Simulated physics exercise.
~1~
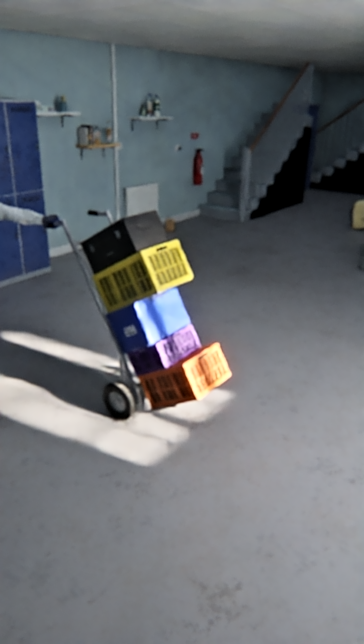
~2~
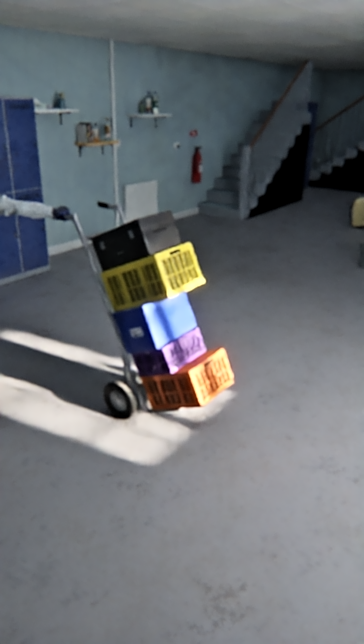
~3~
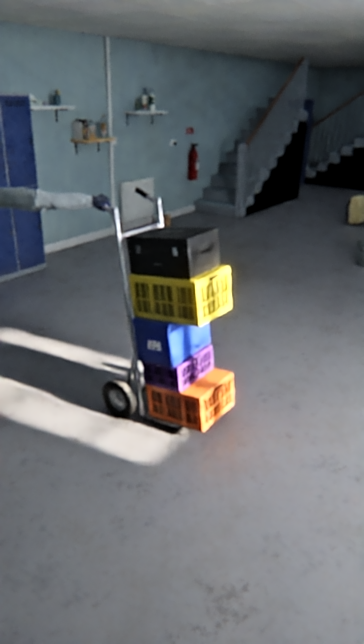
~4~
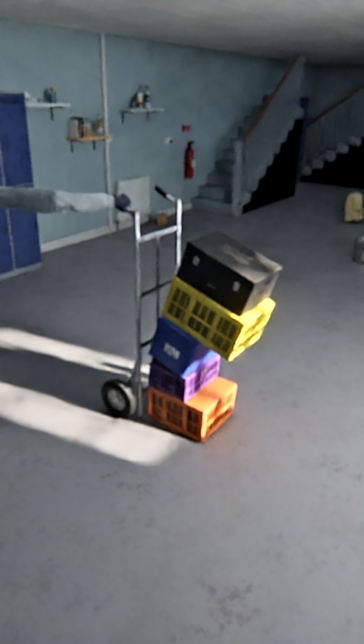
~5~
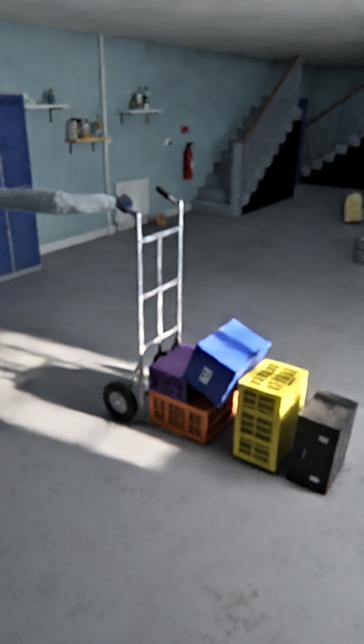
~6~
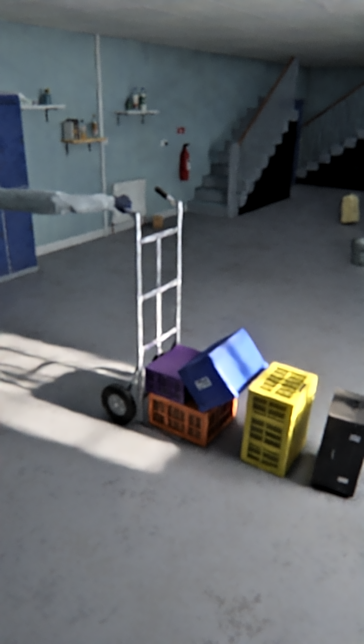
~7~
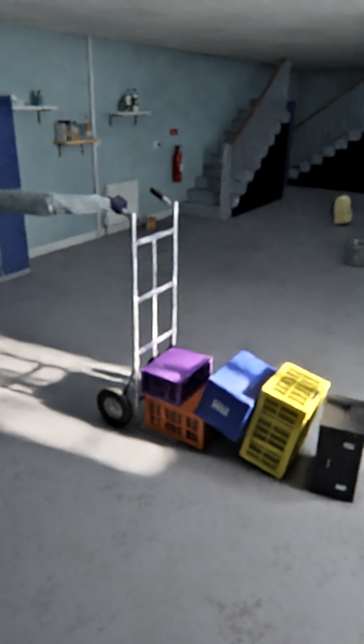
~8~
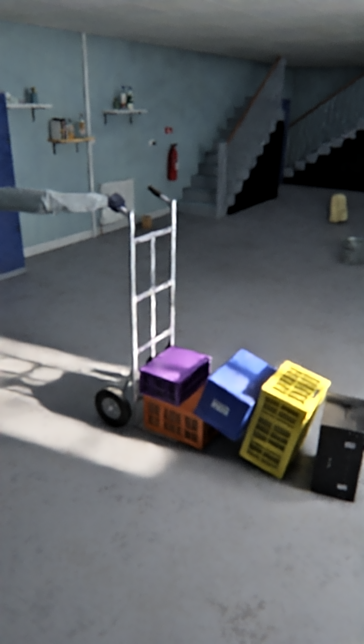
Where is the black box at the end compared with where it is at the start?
At the start the black box sits on top of the stack on the tilted hand truck. At the end it rests on the floor at the far right, beyond the yellow crate.
We see a gloved hand swing a tilted hand truck, stacked with crates and boxes, upright in a basement-like room; the black box, yellow crate and blue box topple off to the right and settle on the floor, while the purple and orange crates stay stacked at its base.
